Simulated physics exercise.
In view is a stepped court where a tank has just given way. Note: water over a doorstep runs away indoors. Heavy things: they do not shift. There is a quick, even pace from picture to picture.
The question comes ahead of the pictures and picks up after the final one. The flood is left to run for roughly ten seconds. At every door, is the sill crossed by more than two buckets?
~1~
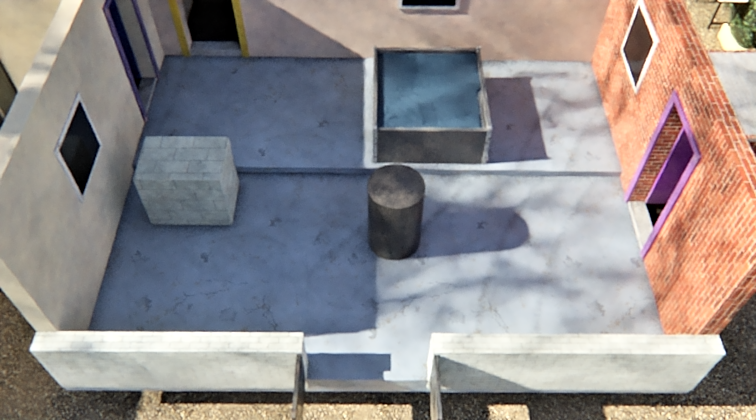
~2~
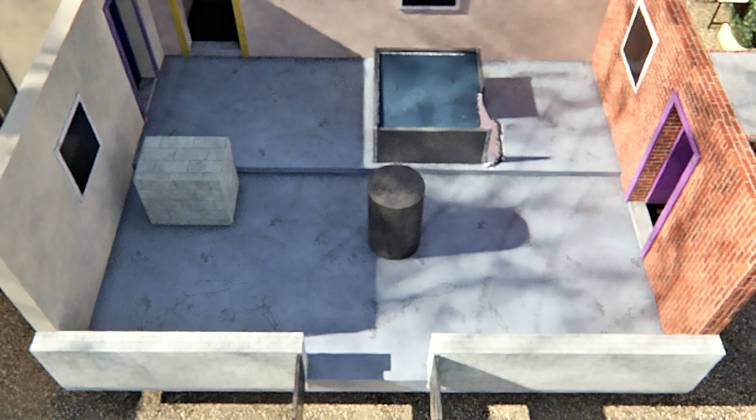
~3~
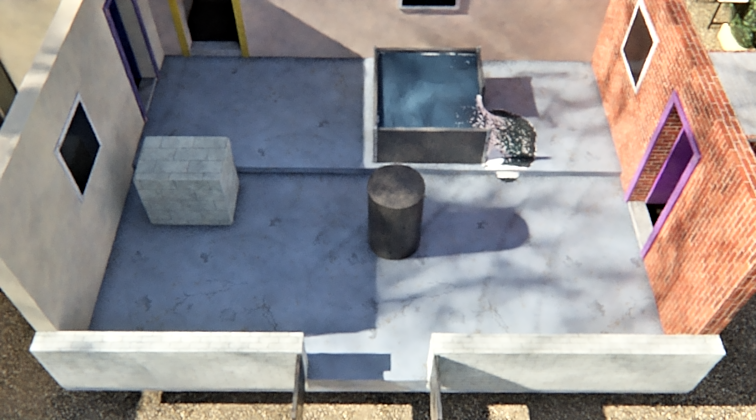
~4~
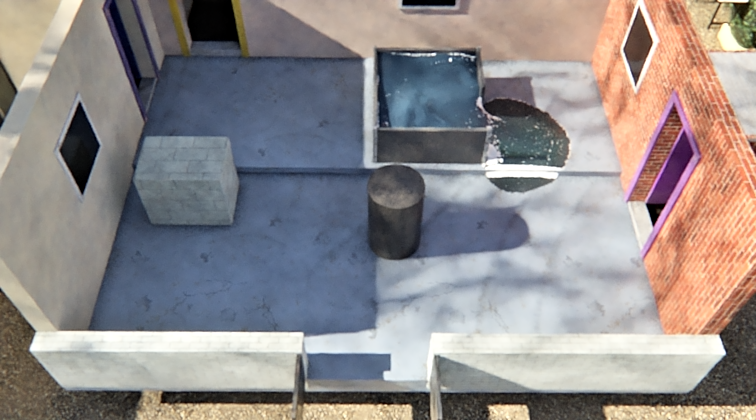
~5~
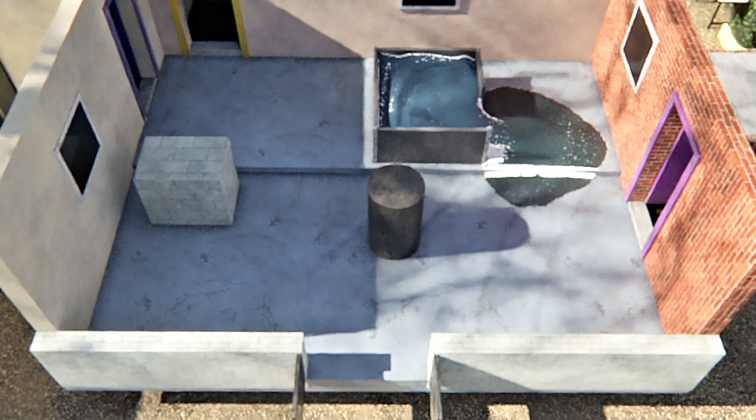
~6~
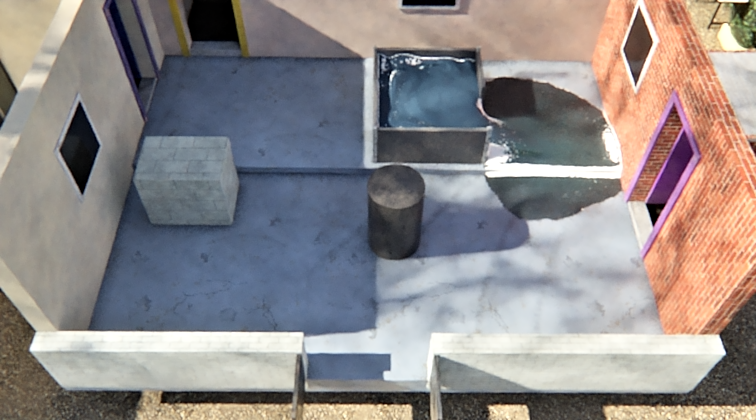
The blue door: No; the yellow door: No; the purple door: Yes.
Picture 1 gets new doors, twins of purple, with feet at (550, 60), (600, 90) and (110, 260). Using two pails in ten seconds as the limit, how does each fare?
Lab note, doors in listed order: Over the limit, over the limit, under the limit.
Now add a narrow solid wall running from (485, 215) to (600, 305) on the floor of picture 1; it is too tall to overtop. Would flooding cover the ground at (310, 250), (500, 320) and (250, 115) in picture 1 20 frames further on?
Taking them in order, I'd say parched, soaked and parched.
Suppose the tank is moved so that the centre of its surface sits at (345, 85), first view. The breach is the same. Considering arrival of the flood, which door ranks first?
The door meant here is the one in purple.
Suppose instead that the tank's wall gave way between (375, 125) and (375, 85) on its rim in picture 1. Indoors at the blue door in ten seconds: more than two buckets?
Outcome - blue door: Above threshold.
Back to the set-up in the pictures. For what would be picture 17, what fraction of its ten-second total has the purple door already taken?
I'd say some 35 per cent.
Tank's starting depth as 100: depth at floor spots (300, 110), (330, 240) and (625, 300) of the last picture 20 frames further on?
I'd say close to 0, 0 and 12 percent.
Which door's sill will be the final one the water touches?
The blue door.
A moment on, water covers 15 % of the floor; the blue door not reached, the yellow door not reached, the purple door under two buckets in.
Next, water covers 20 % of the floor; the blue door not reached, the yellow door not reached, the purple door over two buckets in.
Then, water covers 35 % of the floor; the blue door not reached, the yellow door not reached, the purple door far over two buckets in.
Later, water covers 65 % of the floor; the blue door not reached, the yellow door wet at the sill, nothing in, the purple door far over two buckets in.
In the end, water covers 85 % of the floor; the blue door wet at the sill, nothing in, the yellow door wet at the sill, nothing in, the purple door far over two buckets in.
